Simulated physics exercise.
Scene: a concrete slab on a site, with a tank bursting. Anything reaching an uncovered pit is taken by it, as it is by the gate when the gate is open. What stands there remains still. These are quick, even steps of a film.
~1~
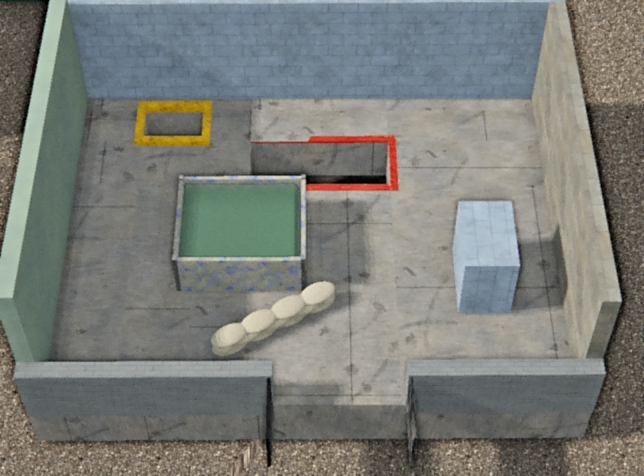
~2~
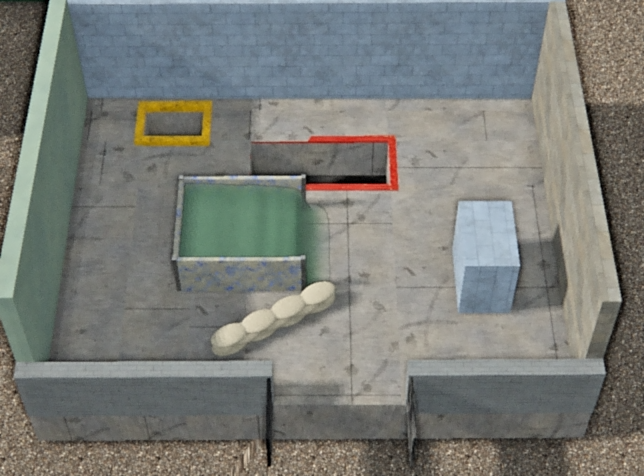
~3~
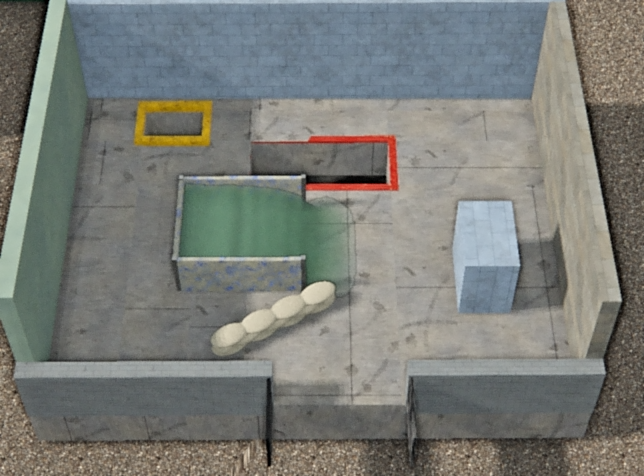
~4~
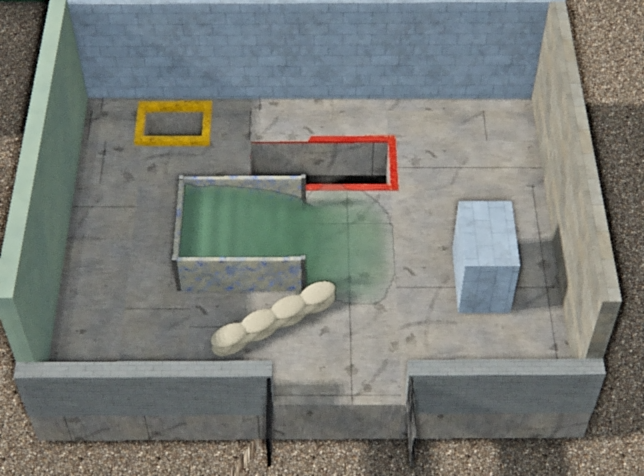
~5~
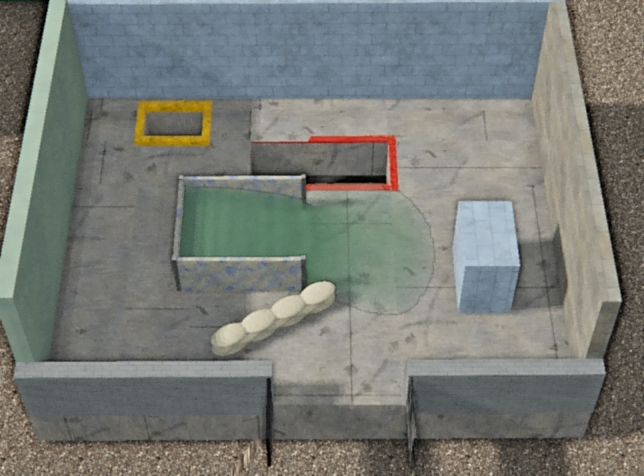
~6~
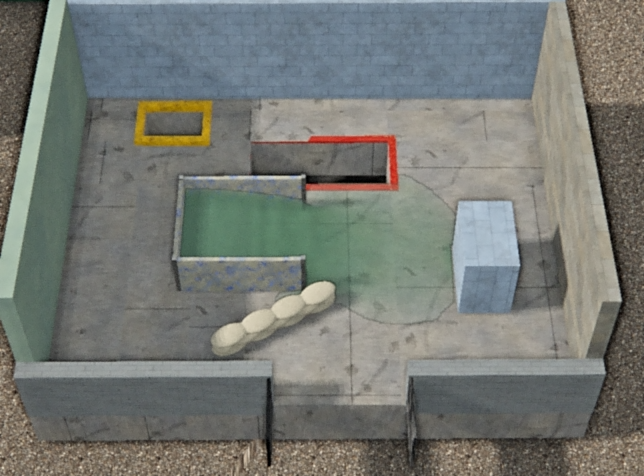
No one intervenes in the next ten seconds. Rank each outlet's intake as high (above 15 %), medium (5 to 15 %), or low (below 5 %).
Intake: The gate is medium; the red pit is high; the yellow pit is low.
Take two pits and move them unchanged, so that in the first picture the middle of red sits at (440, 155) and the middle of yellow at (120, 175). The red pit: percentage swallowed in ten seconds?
Out of every hundred parts, the red pit gets 50.
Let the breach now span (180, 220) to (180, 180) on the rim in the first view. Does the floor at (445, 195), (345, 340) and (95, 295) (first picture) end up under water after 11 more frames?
First point spared, second point spared, third point swamped.
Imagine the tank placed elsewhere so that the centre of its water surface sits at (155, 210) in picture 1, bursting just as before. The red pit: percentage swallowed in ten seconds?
The red pit ends up with 30 per cent.
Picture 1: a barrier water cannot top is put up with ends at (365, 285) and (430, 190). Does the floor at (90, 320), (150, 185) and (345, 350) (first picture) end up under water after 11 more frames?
Point by point: First spared, next spared, last swamped.
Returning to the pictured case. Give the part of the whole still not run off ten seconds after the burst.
Estimate: Near 68 %.
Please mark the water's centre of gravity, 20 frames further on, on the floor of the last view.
Roughly (429, 245) in the last picture.
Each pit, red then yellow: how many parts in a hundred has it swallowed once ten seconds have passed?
First 24 %, then 0 %.
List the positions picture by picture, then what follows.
The water tank at (241, 221) is whole and still, in the first picture.
The front is at (308, 293), out from the gap at (302, 237), in the second picture.
The front is at (345, 290), out from the gap at (302, 240), in the third picture.
Water pours out at (302, 241) and has run to (378, 296), in the fourth picture.
The front is at (426, 273), out from the gap at (302, 241), in the fifth picture.
The front is at a hidden place, out from the gap at (302, 241), in the sixth picture.
A moment on, water covers 30 % of the floor; the gate 0 %, the red pit 2 %, the yellow pit 0 %.
Next, water covers 35 % of the floor; the gate 0 %, the red pit 4 %, the yellow pit 0 %.
Then, water covers 50 % of the floor; the gate 1 %, the red pit 6 %, the yellow pit 0 %.
Later, water covers 60 % of the floor; the gate 5 %, the red pit 12 %, the yellow pit 0 %.
In the end, water covers 70 % of the floor; the gate 9 %, the red pit 23 %, the yellow pit 0 %.
